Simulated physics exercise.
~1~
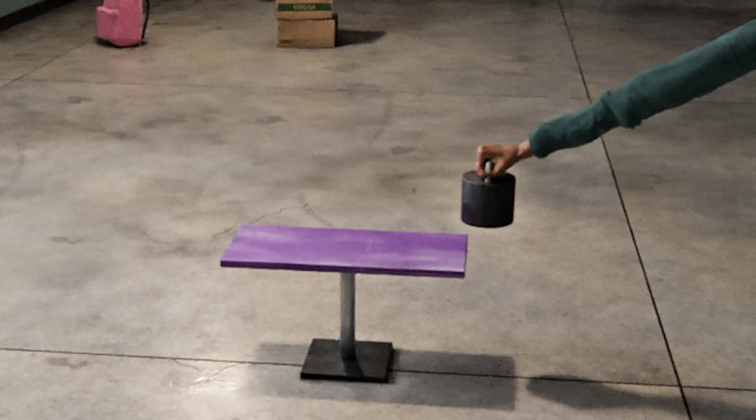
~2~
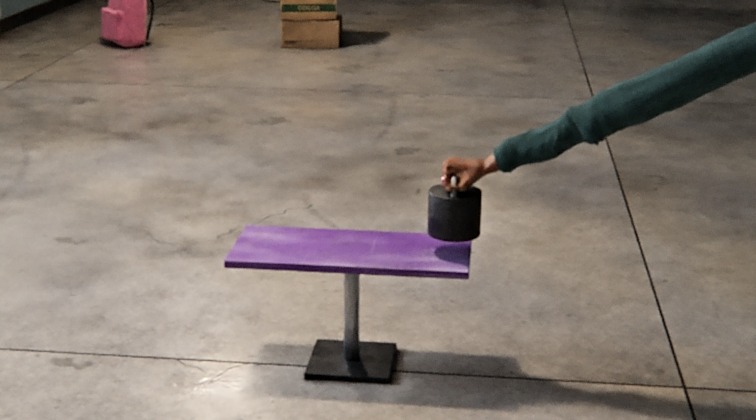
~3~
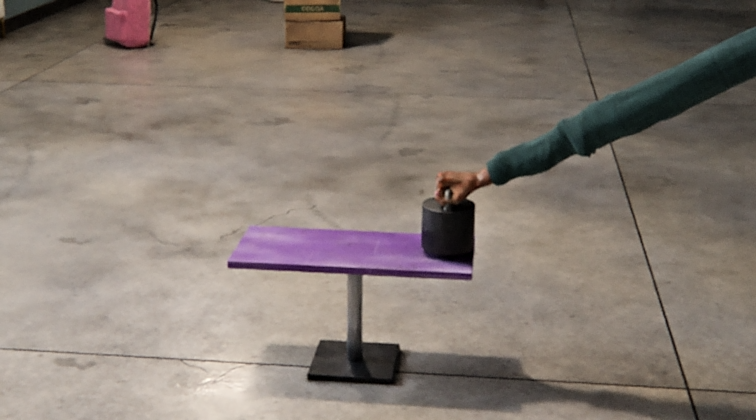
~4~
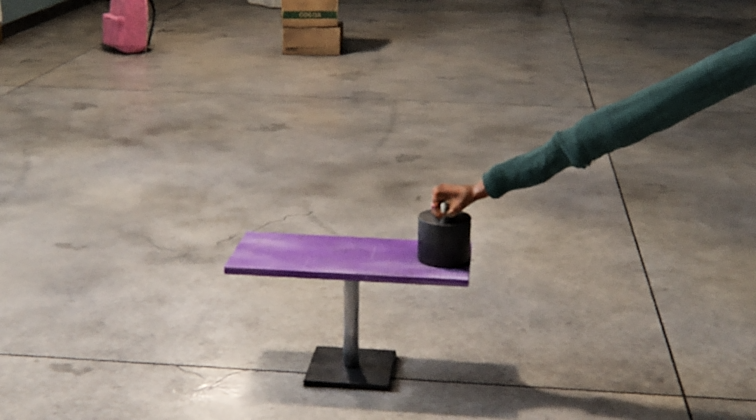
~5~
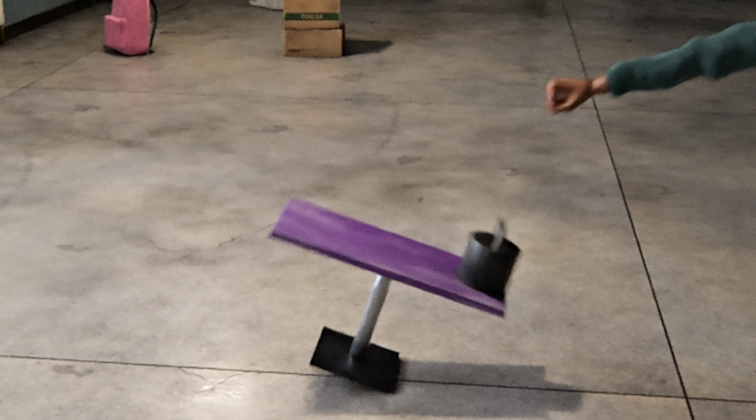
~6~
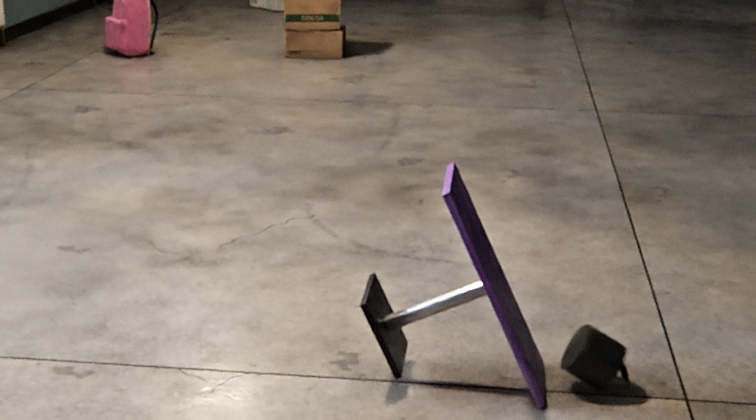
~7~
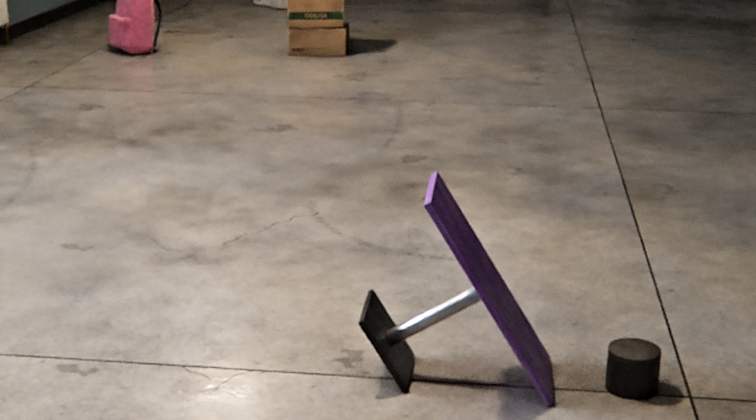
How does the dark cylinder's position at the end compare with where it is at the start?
At the start the dark cylinder is held in the air by a hand, just above the right end of the purple stand. At the end it rests on the floor, lower and farther right, beside the tipped stand.
